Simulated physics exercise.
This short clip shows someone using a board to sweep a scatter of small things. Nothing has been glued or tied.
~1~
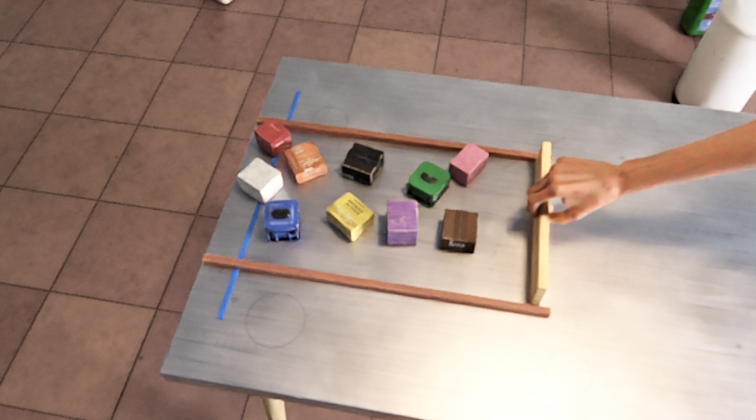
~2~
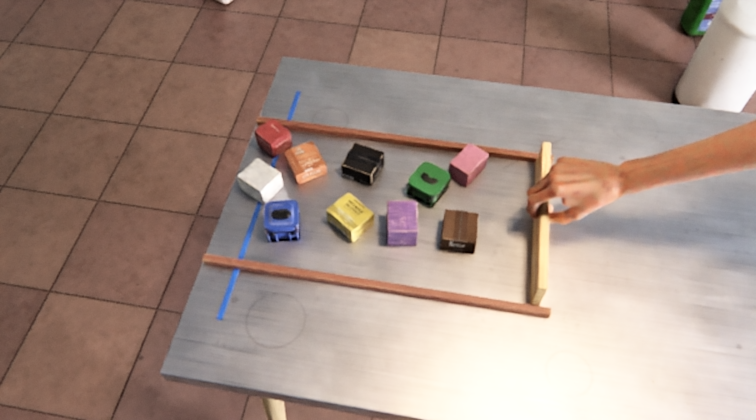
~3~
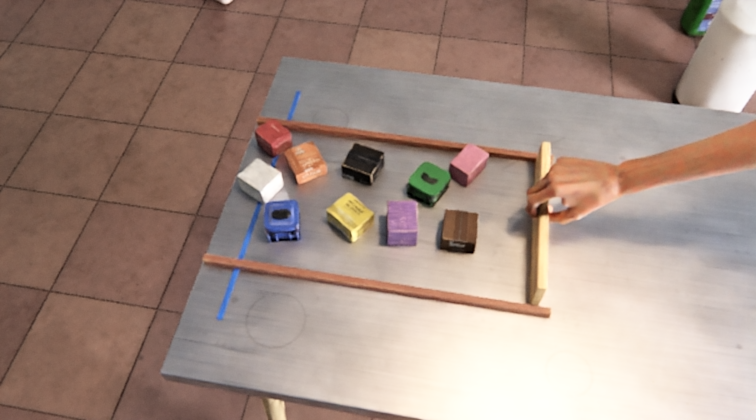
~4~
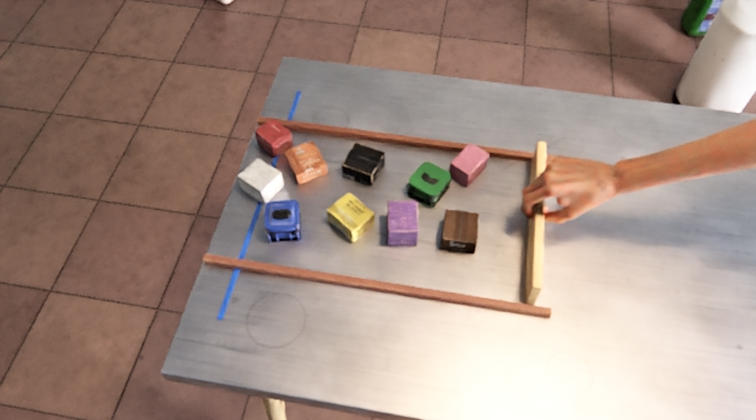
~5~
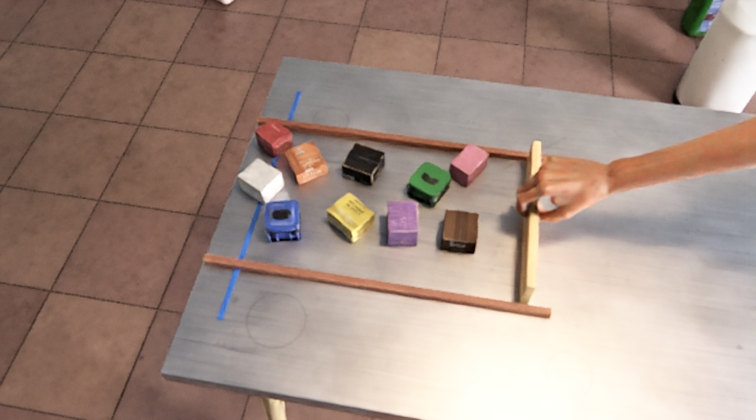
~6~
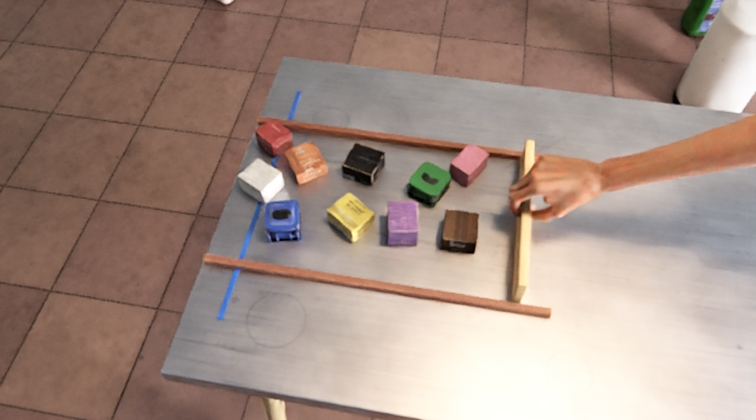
A hand sliding a pale wooden board slightly left between two rails on a metal table, the scattered colourful blocks staying still.
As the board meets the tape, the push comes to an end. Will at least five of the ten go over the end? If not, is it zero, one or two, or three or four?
Looks like the tally of pieces that topple off is five or more there.
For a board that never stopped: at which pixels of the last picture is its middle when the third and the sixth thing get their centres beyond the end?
In pixels, around (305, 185) followed by around (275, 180).
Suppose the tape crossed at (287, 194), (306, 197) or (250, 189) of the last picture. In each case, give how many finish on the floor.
Try by try, 3, 2 and 6.
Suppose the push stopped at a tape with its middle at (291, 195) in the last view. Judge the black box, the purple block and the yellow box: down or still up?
First the black box, which stays on top, then the purple block, which stays on top, and the yellow box, which leaves the top.
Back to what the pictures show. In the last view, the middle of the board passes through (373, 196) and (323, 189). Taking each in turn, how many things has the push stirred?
I get 9 at the one place and 10 at the other.
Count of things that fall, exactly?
Precisely 6.
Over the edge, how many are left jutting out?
Things overhanging at the end: 0.
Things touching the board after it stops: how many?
Result: 4 in all.
A little later, none off yet; red box at rest near (274, 138); white block at rest near (261, 181); blue case at rest near (283, 221).
Next, none off yet; red box at rest near (274, 138); white block moving near (256, 180); blue case shifted a little near (267, 222).
Later still, none off yet; red box shifted about its own width near (253, 130); white block on its side near (220, 186); blue case shifted about its own width near (246, 233).
When it is over, the number that fall off is five or more; down, purple block, yellow box, black box, orange box, white block and red box.
